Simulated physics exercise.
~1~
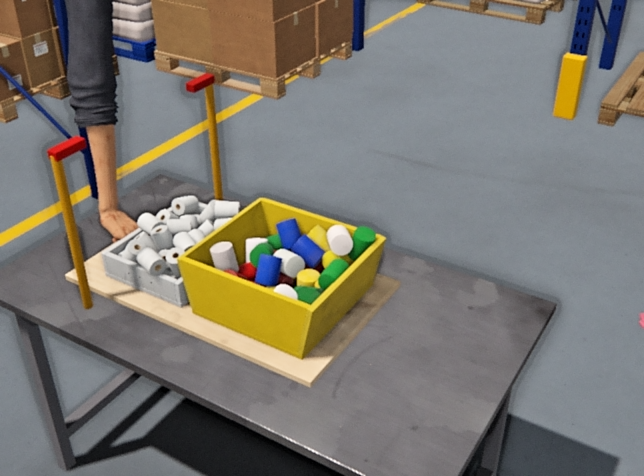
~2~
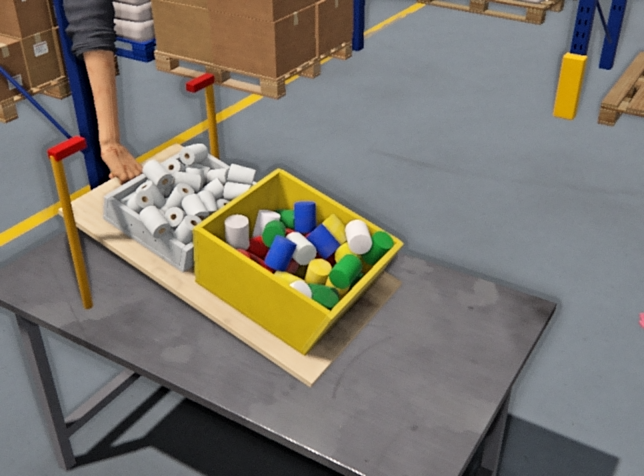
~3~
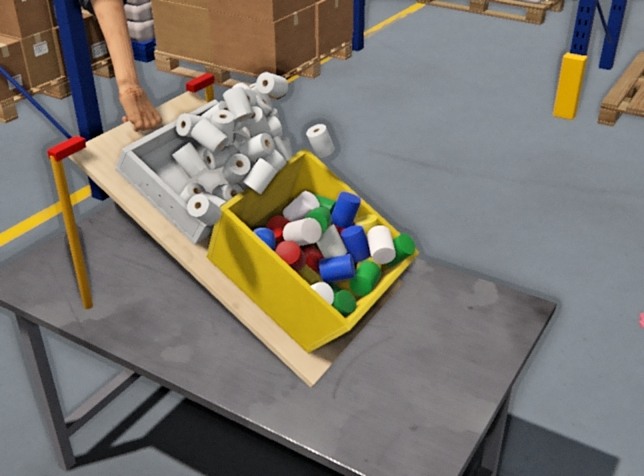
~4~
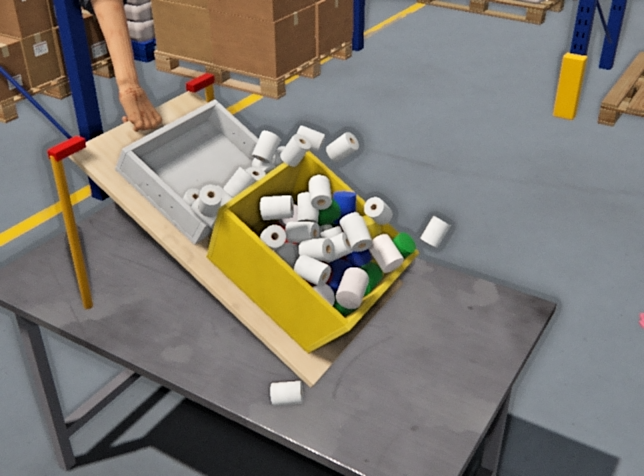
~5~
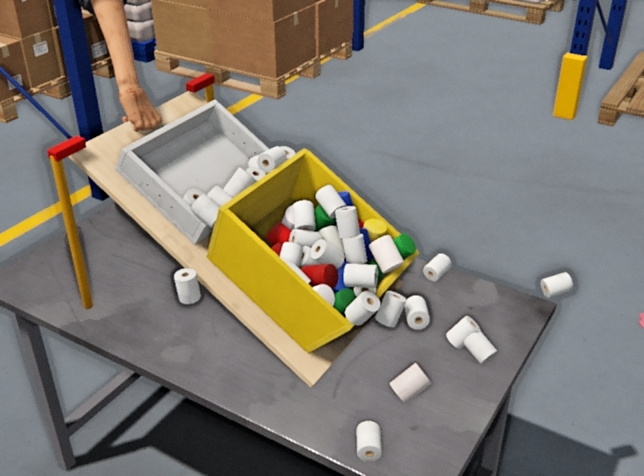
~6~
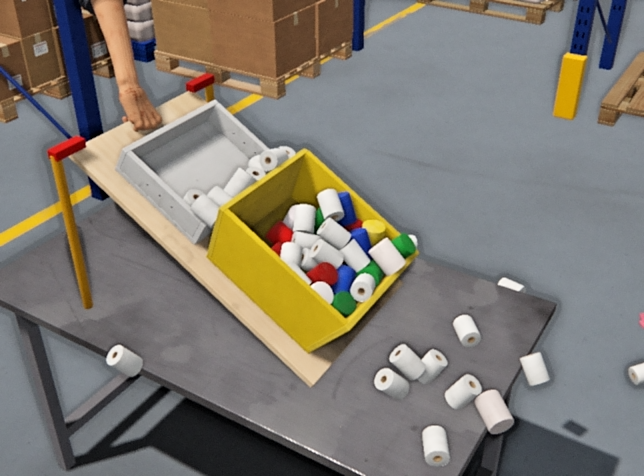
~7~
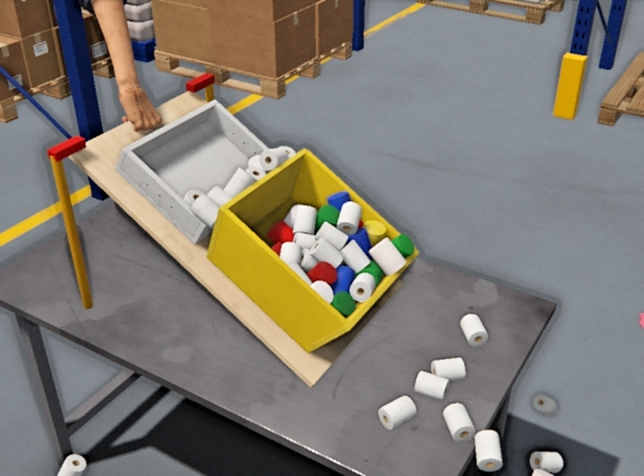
Board tilting under a hand up to red-topped stops, white rolls tumbling from a white container into a yellow one and across the table.
